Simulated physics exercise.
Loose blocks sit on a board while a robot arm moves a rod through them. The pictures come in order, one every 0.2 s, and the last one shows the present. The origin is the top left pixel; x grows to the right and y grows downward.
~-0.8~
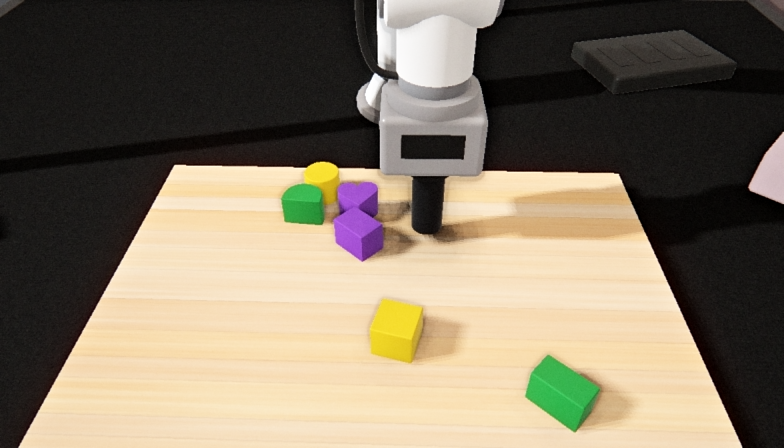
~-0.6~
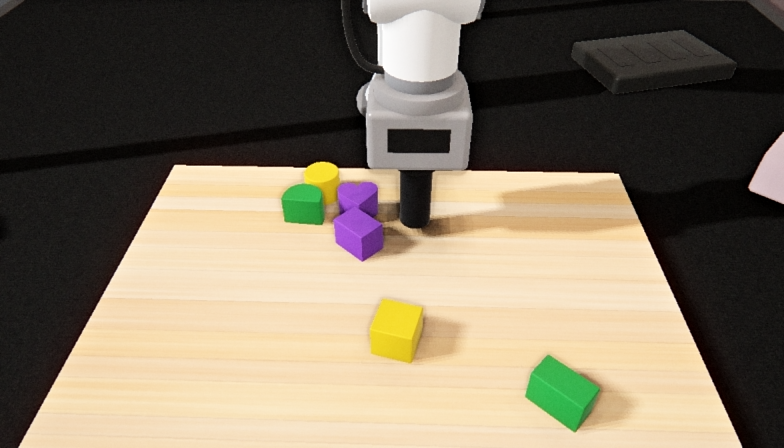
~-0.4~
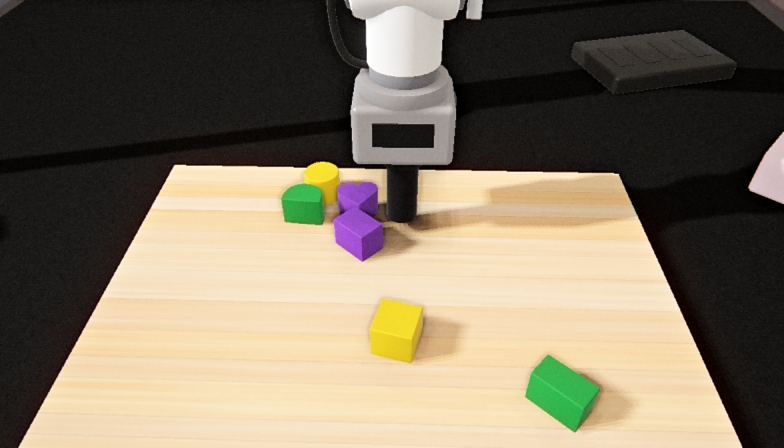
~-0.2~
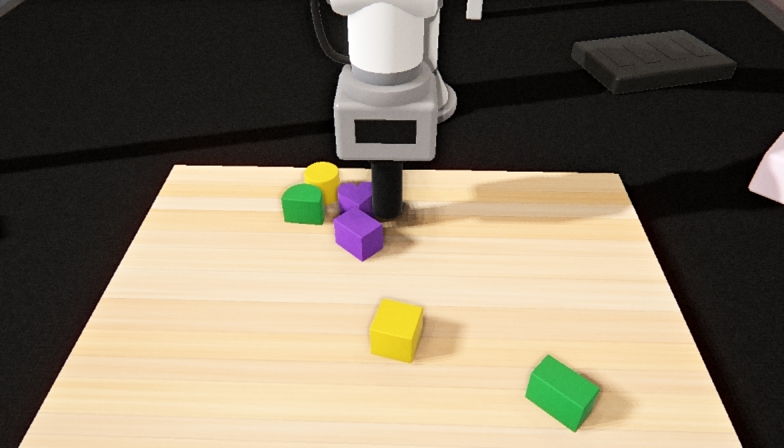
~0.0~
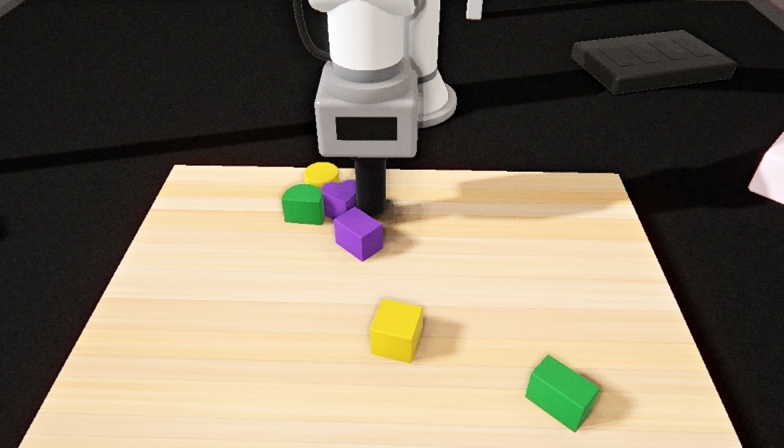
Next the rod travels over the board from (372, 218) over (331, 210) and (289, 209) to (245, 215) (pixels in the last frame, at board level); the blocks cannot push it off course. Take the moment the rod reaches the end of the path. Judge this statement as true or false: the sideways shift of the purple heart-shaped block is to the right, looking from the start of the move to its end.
This is true.
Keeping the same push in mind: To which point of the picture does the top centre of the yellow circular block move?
It sits at (302, 160).
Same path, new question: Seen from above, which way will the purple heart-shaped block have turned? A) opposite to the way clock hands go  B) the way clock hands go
The answer is B.
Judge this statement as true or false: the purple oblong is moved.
This is false.
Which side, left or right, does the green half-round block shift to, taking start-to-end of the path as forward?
Left-hand side.
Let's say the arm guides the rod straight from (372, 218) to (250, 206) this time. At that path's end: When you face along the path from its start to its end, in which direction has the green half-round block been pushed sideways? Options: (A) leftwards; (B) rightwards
My answer is option A.
The first path, step by step. One third of the way, rod (330, 199); green half-round block (268, 195), turned 50° anticlockwise; yellow circular block (305, 162); purple heart-shaped block (300, 182).
Two thirds of the way, rod (287, 198); green half-round block (245, 199), turned 115° anticlockwise; yellow circular block (302, 160); purple heart-shaped block (262, 177).
At the end, rod (243, 204); green half-round block (219, 207), turned 165° anticlockwise; yellow circular block (302, 160); purple heart-shaped block (241, 174), turned 40° clockwise; purple oblong not moved.
